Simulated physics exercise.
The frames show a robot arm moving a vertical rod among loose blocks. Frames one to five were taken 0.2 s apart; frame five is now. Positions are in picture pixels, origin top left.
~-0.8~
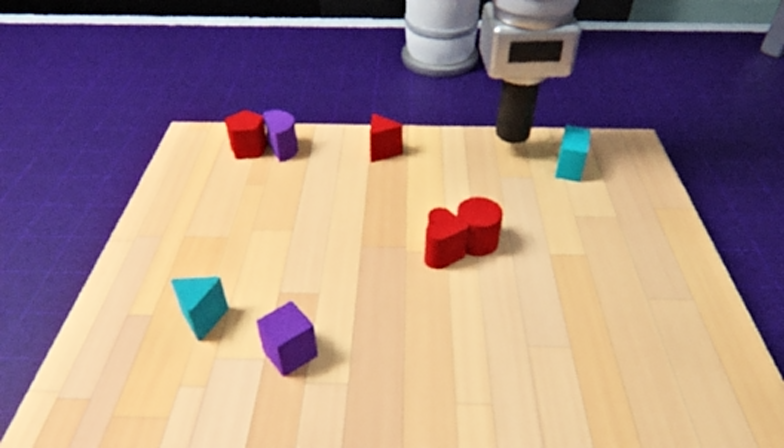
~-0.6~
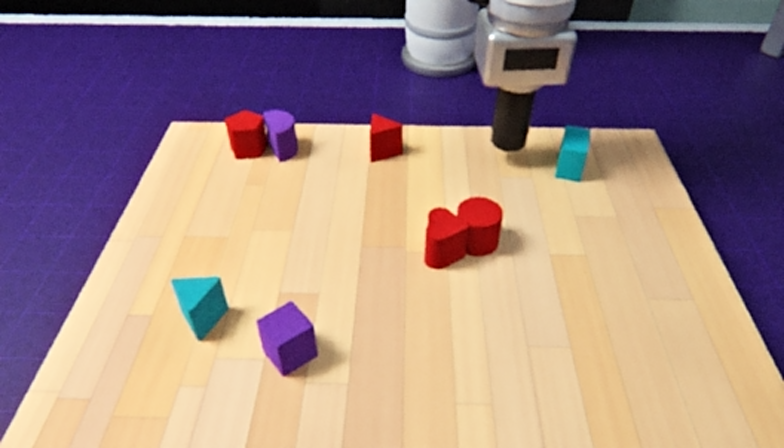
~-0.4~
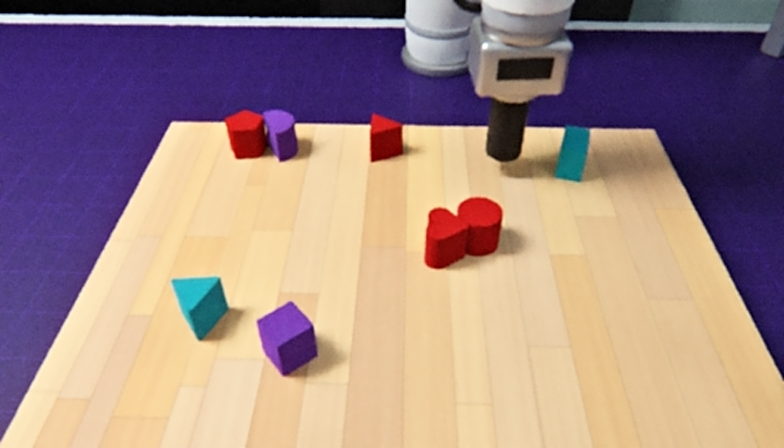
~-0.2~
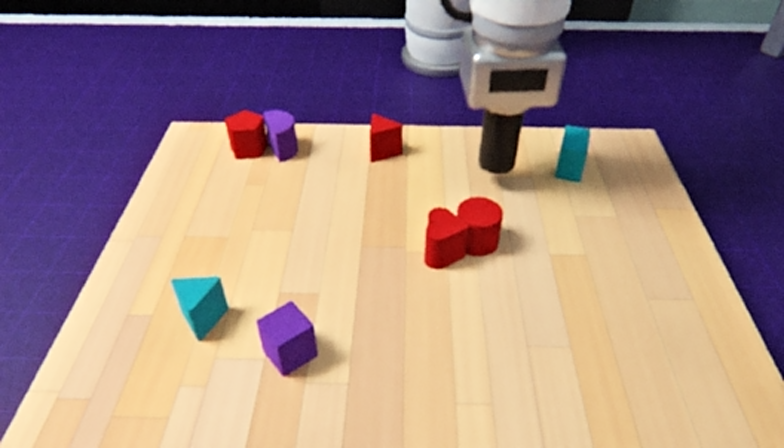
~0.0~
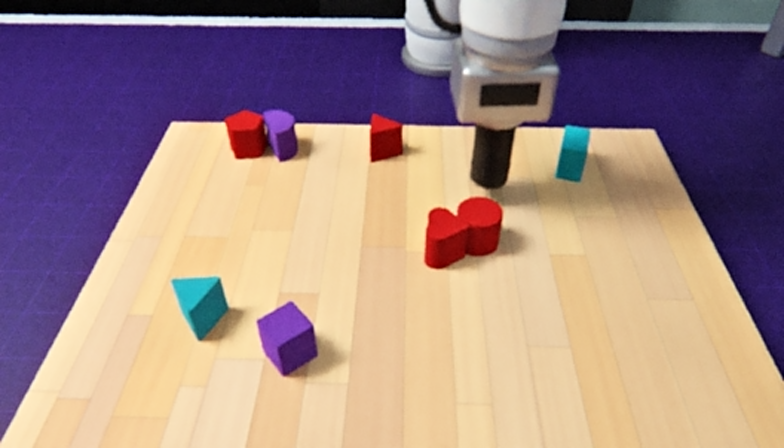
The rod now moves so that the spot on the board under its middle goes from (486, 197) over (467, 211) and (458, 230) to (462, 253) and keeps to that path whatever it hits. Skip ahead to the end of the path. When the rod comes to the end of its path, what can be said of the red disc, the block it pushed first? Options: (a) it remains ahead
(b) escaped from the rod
a - it remains ahead.
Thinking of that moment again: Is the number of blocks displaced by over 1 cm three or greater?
My answer is no.
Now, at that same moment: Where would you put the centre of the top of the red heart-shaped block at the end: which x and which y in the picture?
Close to (437, 246).
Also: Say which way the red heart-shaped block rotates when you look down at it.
The block spins clockwise.
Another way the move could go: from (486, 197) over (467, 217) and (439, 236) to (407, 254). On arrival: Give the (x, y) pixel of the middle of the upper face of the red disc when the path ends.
When the path ends, it will be at (477, 225).
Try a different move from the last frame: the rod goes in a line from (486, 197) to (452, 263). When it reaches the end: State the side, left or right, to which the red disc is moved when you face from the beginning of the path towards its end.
To the left.
What follows on the original path. Halfway along, rod at (462, 202); red heart-shaped block at (444, 225), turned 15° clockwise; red disc at (481, 216).
At the end, rod at (464, 235); red heart-shaped block at (437, 246), turned 50° clockwise; red disc at (497, 247).
